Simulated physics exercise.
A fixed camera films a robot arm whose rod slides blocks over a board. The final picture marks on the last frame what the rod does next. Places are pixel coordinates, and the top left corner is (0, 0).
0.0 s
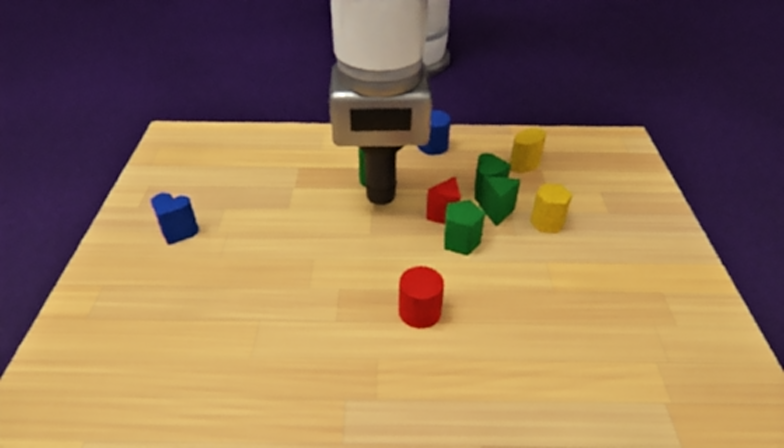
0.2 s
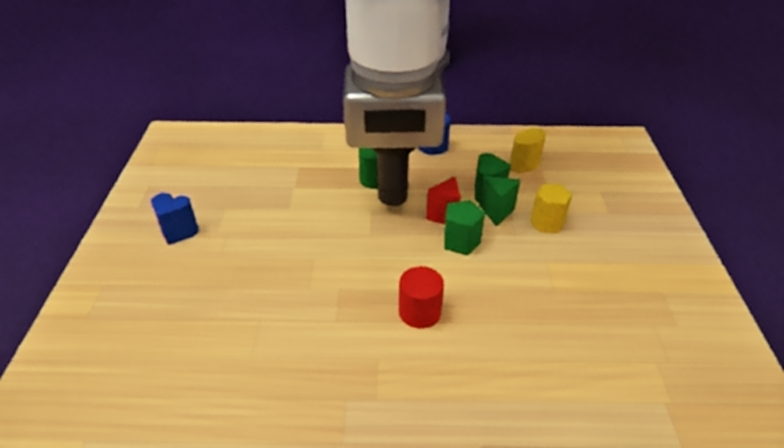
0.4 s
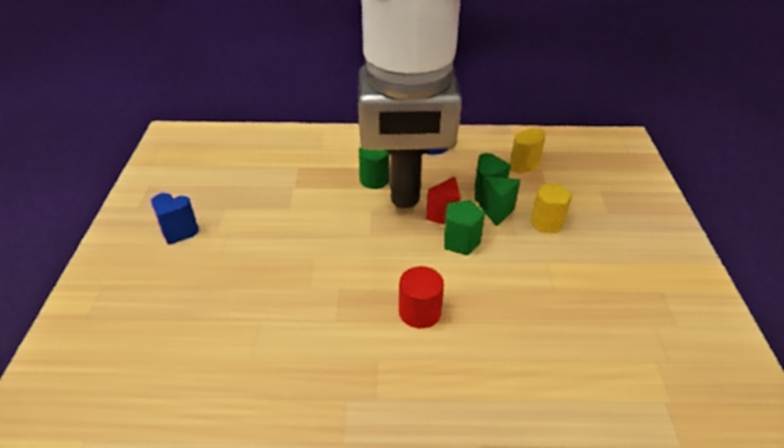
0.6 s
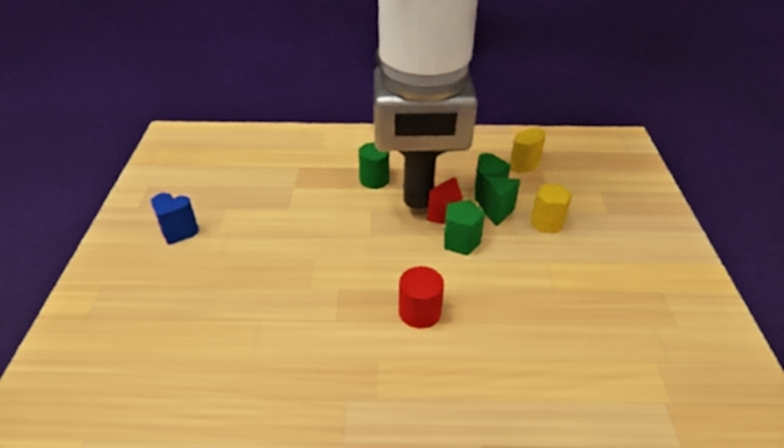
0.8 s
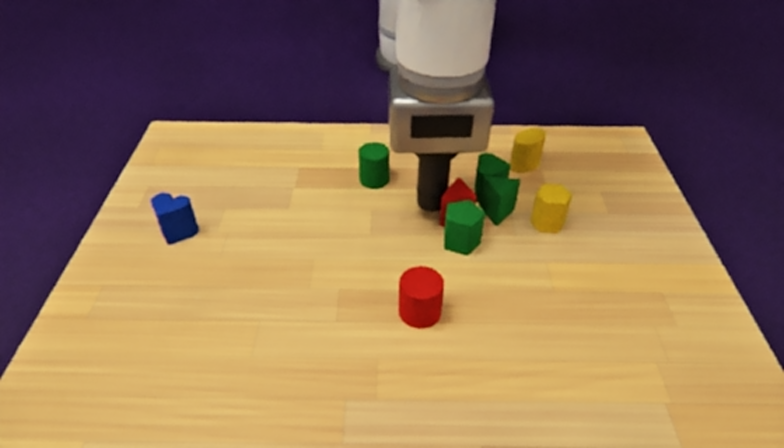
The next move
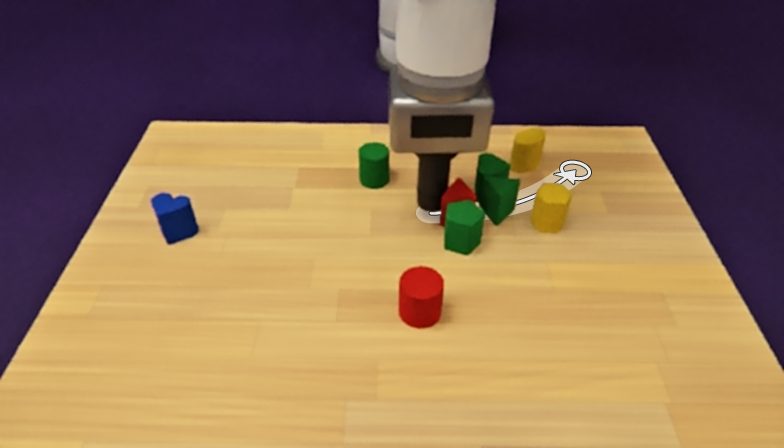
A robot arm's black rod slides right across the table and nudges a red block rightward.
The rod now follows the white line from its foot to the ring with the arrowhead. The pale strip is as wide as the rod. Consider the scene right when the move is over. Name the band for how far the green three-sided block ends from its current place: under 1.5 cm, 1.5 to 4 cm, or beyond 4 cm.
Overall it shifts more than 4 cm.
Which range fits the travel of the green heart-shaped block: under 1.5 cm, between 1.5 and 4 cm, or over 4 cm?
The block winds up 1.5 to 4 cm from where it is now.
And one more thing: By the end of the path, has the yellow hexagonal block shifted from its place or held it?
It travels a centimetre or more.
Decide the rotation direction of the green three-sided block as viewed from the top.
Rotation: Clockwise.
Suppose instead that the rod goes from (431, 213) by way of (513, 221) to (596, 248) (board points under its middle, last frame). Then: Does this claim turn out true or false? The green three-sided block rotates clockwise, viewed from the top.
The statement is false.
Path on the board, from (431, 213) through (490, 209) and (541, 193) to (575, 170).
On the path given first. One third of the way, rod (493, 198); red three-sided block (519, 189); green heart-shaped block (500, 159), turned 35° anticlockwise; green three-sided block (536, 181); yellow hexagonal block (560, 194), turned 15° clockwise.
Two thirds of the way, rod (544, 183); red three-sided block (544, 187), turned 25° clockwise; green heart-shaped block (509, 155), turned 100° anticlockwise; green three-sided block (570, 176), turned 60° clockwise; yellow hexagonal block (577, 196), turned 50° clockwise.
At the end, rod (578, 160); red three-sided block (544, 187), turned 25° clockwise; green heart-shaped block (509, 155), turned 100° anticlockwise; green three-sided block (573, 175), turned 75° clockwise; yellow hexagonal block (577, 196), turned 50° clockwise.
